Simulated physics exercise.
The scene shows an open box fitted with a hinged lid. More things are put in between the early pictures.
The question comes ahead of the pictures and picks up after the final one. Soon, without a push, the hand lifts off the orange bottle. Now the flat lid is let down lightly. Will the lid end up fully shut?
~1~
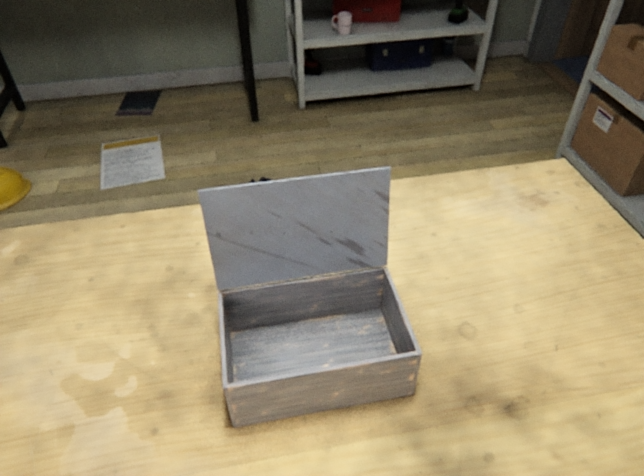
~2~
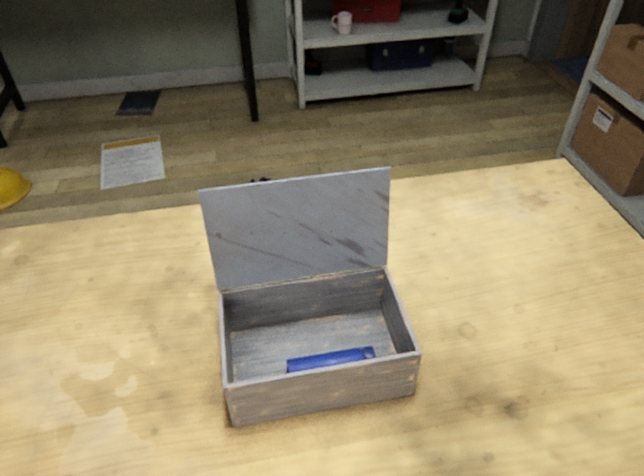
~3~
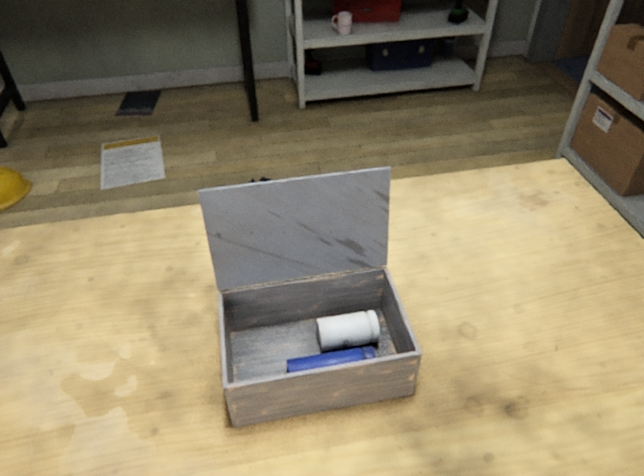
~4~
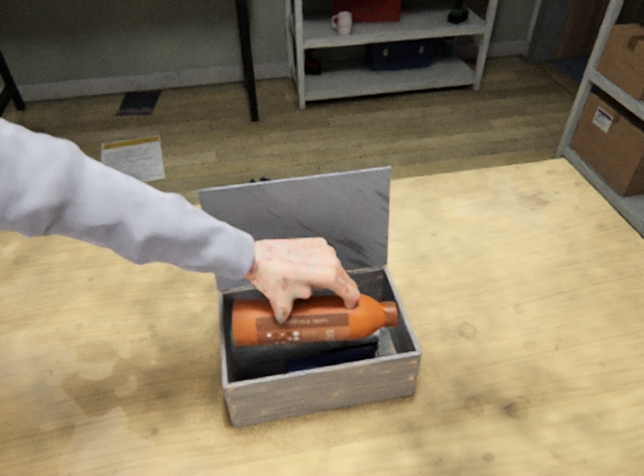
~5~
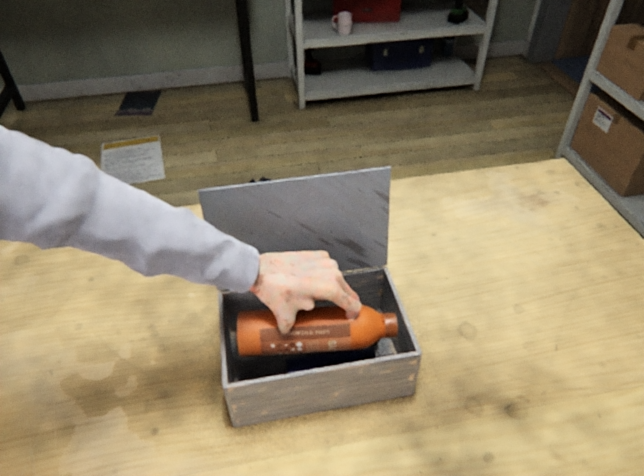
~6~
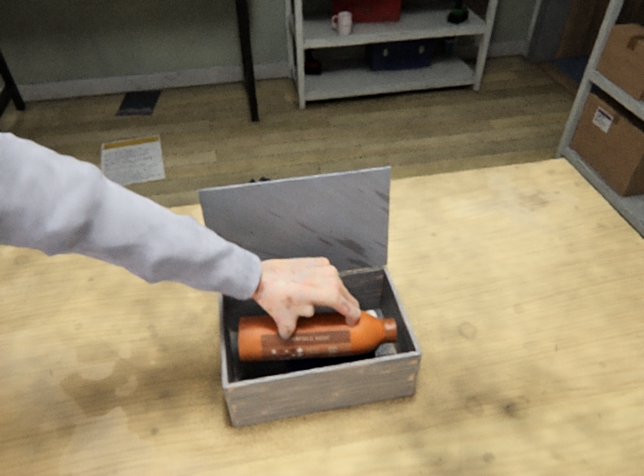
Yes.
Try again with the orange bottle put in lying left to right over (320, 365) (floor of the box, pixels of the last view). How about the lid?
After that, the lid lies down snugly.
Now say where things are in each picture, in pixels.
In the first frame, the last thing is not in view yet.
In the second frame, the last thing is not in view yet.
In the third frame, the last thing is not in view yet; white shaker (348, 331).
The fourth frame shows still above its spot; orange bottle (316, 319).
The fifth frame shows still above its spot; orange bottle (318, 329).
The sixth frame shows in place under the hand; orange bottle (318, 335).
Then, 0.60 s after the last picture, orange bottle rolled a little near (310, 344); blue shaker rolled a little.
Then, 1.40 s after the last picture, lid 72° above the rim; orange bottle rolled about its own width near (313, 344); white shaker rolled a little; blue shaker rolled a little.
Then, 1.80 s after the last picture, lid 40° above the rim; orange bottle rolled about its own width near (313, 344); white shaker rolled a little; blue shaker rolled a little.
Then, 2.10 s after the last picture, lid 8° above the rim; orange bottle rolled about its own width near (313, 344); white shaker rolled a little; blue shaker rolled a little.
At rest, lid shut; moved from the start, orange bottle; the other 2 in place. Seen from the same camera at the end, orange bottle near (313, 345).
